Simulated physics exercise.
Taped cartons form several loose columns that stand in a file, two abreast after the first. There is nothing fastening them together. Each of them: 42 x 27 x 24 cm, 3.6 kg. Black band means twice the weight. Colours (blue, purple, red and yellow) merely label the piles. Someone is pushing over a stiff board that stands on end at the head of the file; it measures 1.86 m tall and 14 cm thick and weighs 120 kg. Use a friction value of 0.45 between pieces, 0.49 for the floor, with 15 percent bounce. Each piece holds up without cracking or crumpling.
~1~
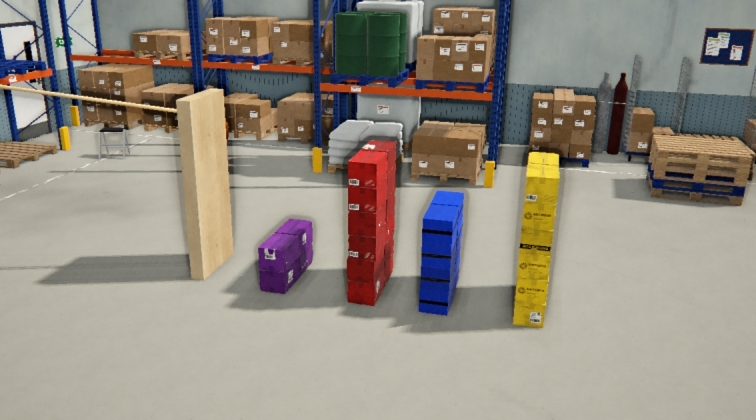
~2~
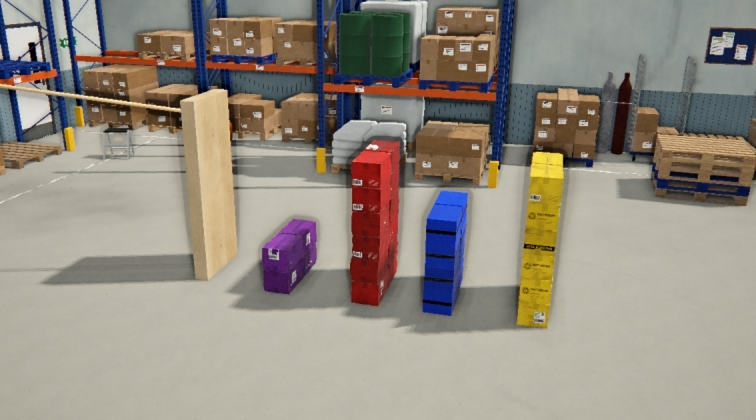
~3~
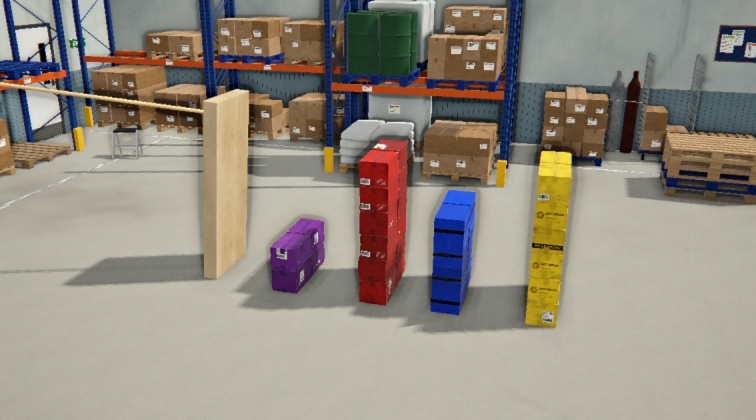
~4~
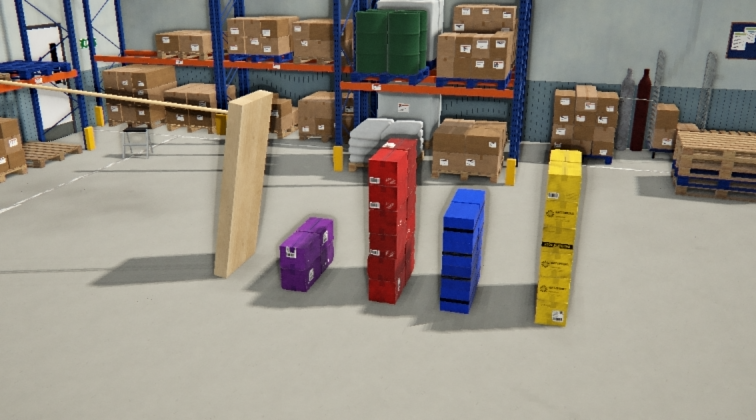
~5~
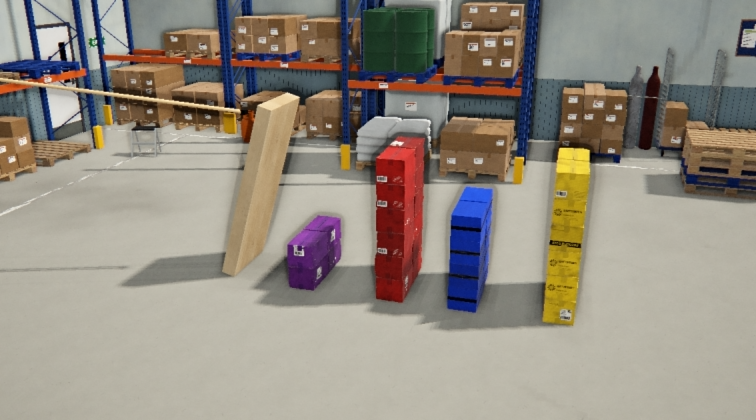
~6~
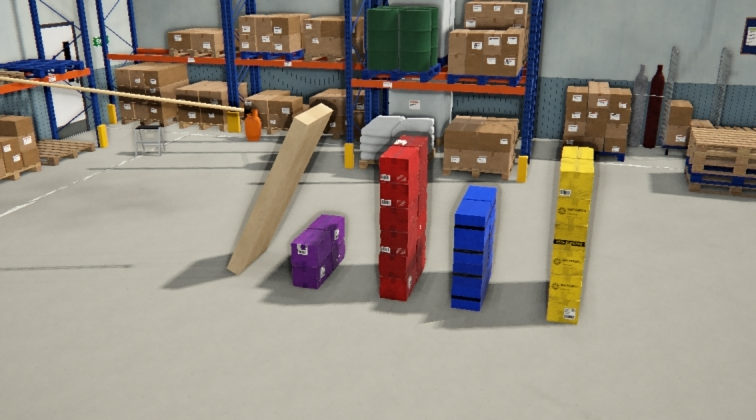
At the start, a pale wooden board stands upright on a warehouse floor, left of purple, red, blue and yellow stacks of cartons. A long pole reaches in from the left and pushes the board's upper part, then halts as the board leans farther rightward, while the cartons stay still.
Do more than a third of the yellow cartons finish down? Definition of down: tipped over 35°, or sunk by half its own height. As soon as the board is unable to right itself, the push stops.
No.
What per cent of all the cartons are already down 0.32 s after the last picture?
By then 0 %.
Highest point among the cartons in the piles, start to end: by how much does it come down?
I make it close to 0 cm.
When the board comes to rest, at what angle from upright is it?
The board settles some 65 degrees away from upright.
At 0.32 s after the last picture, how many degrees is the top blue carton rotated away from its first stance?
My estimate is close to 0°.
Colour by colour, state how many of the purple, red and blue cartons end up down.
Down at the end - purple 0, red 4, blue 0.
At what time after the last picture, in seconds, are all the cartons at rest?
It all settles by about 1.5 s.
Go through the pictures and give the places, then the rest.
In the first frame (we follow the side turned to the camera; the camera pans a little), pole end 13 cm short, board 0° from upright; top yellow carton (541, 191); top purple carton (271, 260); no other piece has moved.
In the second frame, pole end 1 mm in, board 0° from upright; top yellow carton (545, 191).
In the third frame, pole end 13 cm in, board 5° from upright; top yellow carton (554, 190); no other piece has moved.
In the fourth frame, pole end 24 cm in, stopped, board 10° from upright; top yellow carton (563, 188); no other piece has moved.
In the fifth frame, pole end (242, 113) 24 cm in, stopped, board 17° from upright; top yellow carton (572, 187); no other piece has moved.
In the sixth frame, pole end (246, 111) 24 cm in, stopped, board 27° from upright; top yellow carton (576, 185); top blue carton (469, 228); no other piece has moved.
Then, 0.32 s on from the sixth picture, board 62° from upright; none of the 12 yellow cartons down (0 of 36 in all colours); top yellow carton unmoved.
Then, 0.48 s on from the sixth picture, board 63° from upright; none of the 12 yellow cartons down (0 of 36 in all colours); top yellow carton unmoved; top red carton tipped 23°.
Then, 0.82 s on from the sixth picture, board 60° from upright; none of the 12 yellow cartons down (4 of 36 in all colours); top yellow carton unmoved; top red carton tipped 24°, 27 cm lower.
Then, 1.06 s on from the sixth picture, board 64° from upright; none of the 12 yellow cartons down (4 of 36 in all colours); top yellow carton unmoved; top red carton on its side.
Finally, board 65° from upright; none of the 12 yellow cartons down (4 of 36 in all colours); top yellow carton unmoved; top red carton on its side. That is 0 per cent. Seen by the last camera, middles, top yellow carton near (576, 178), top red carton near (433, 259).
